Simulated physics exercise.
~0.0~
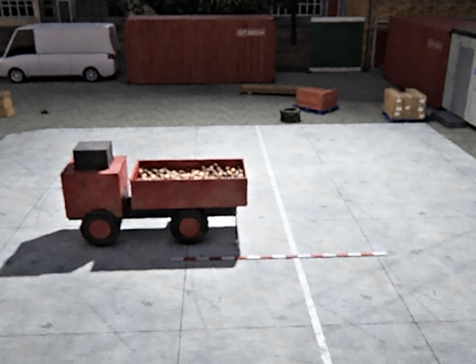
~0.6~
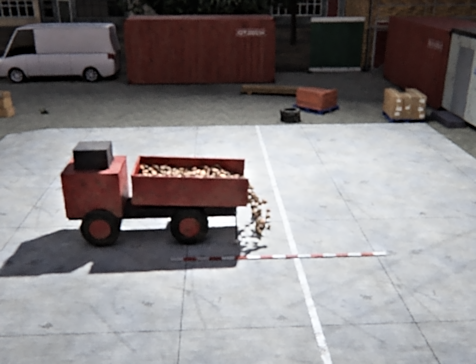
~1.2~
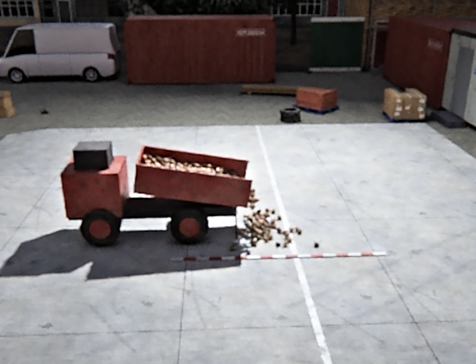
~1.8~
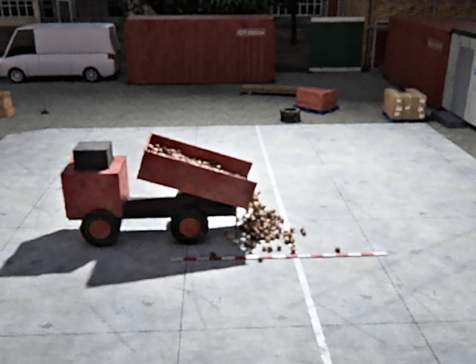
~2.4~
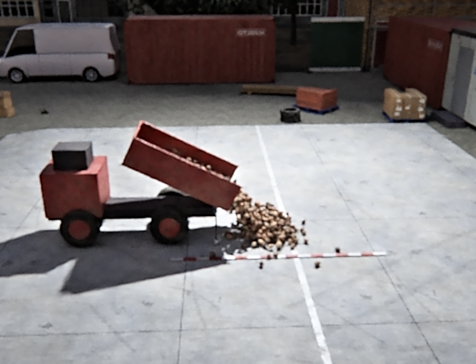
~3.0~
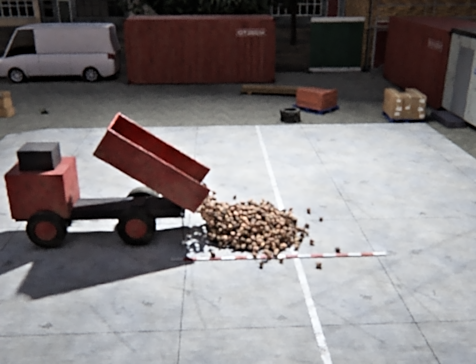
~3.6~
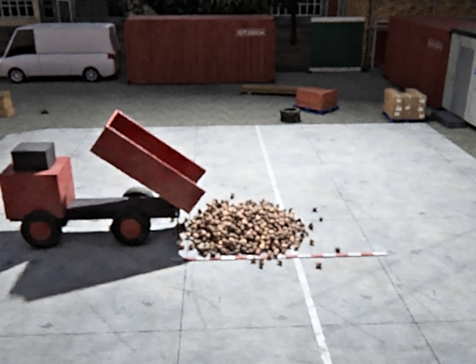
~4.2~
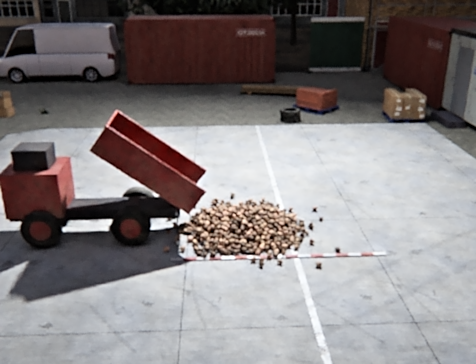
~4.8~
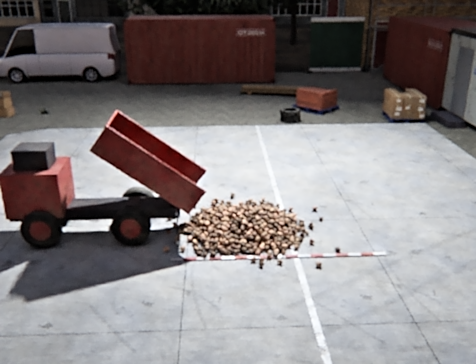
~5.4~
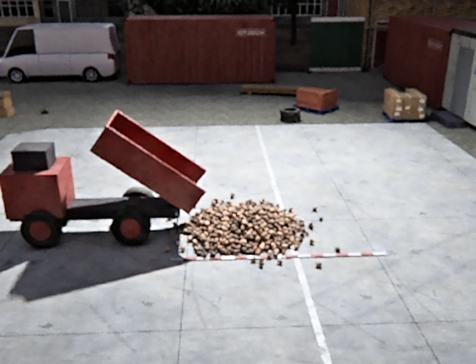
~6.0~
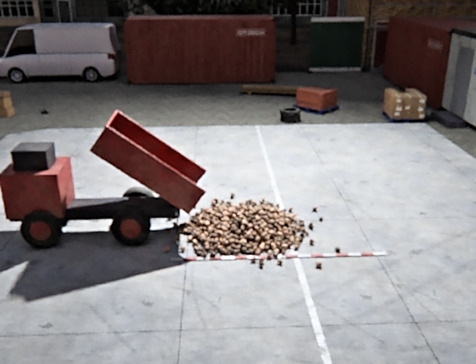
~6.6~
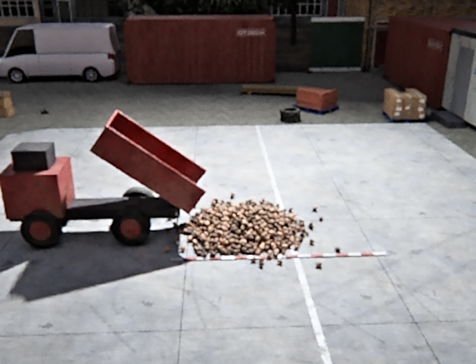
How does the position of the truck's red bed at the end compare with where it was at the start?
At the end the bed is further to the left and higher up than at the start, where it sat level on the truck.
